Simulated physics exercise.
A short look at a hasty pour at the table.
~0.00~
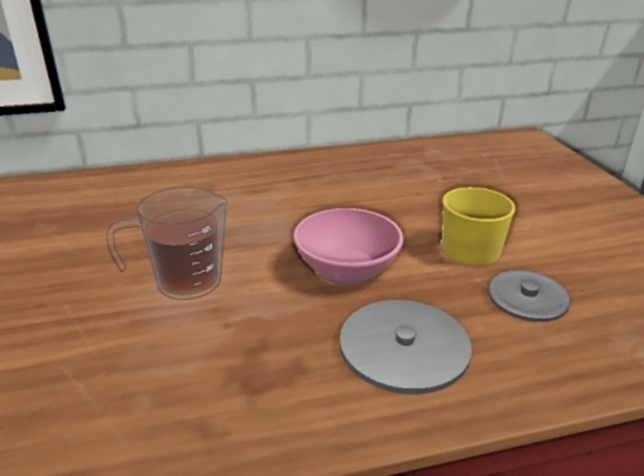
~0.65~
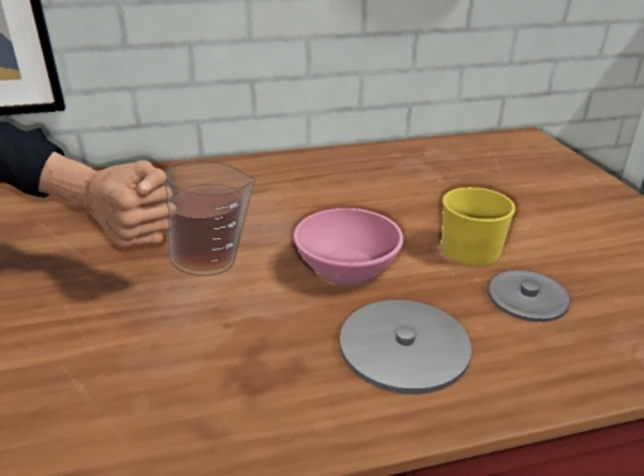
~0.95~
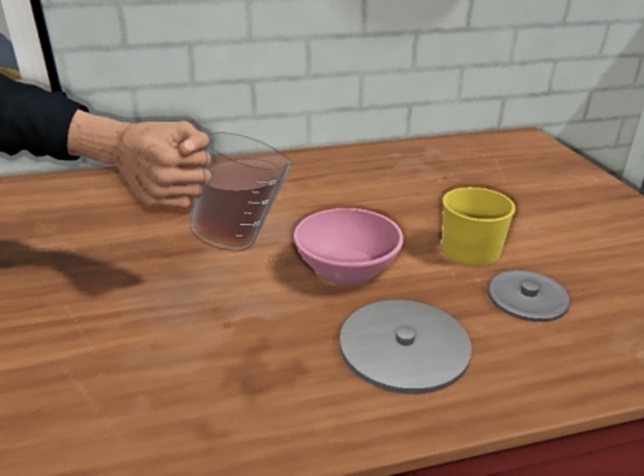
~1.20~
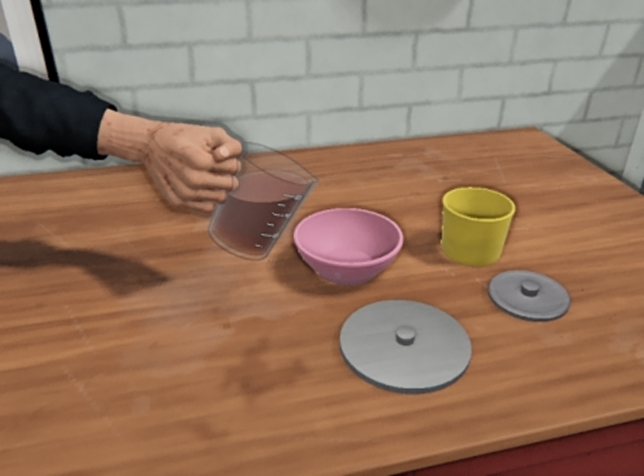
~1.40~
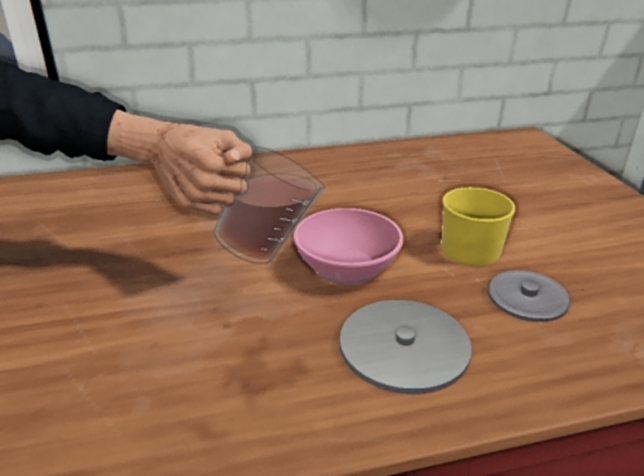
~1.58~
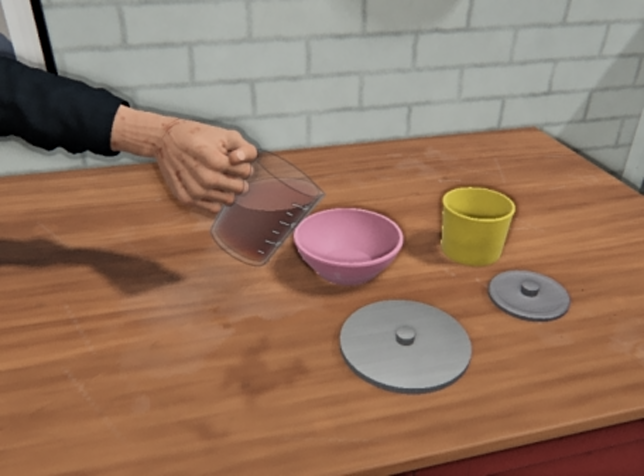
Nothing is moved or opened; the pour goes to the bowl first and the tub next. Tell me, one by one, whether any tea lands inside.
As I see it, most likely the bowl receives it; most likely the tub receives it.
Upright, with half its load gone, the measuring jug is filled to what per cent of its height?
I'd put the level around 40 percent of the height.
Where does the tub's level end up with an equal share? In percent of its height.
It comes up to around 50 percent.
Around 2.3 s, the tea goes into the bowl.
Around 3.2 s, the tea goes into the tub.
Around 4.6 s, the bowl has its share inside; the tub has its share inside.
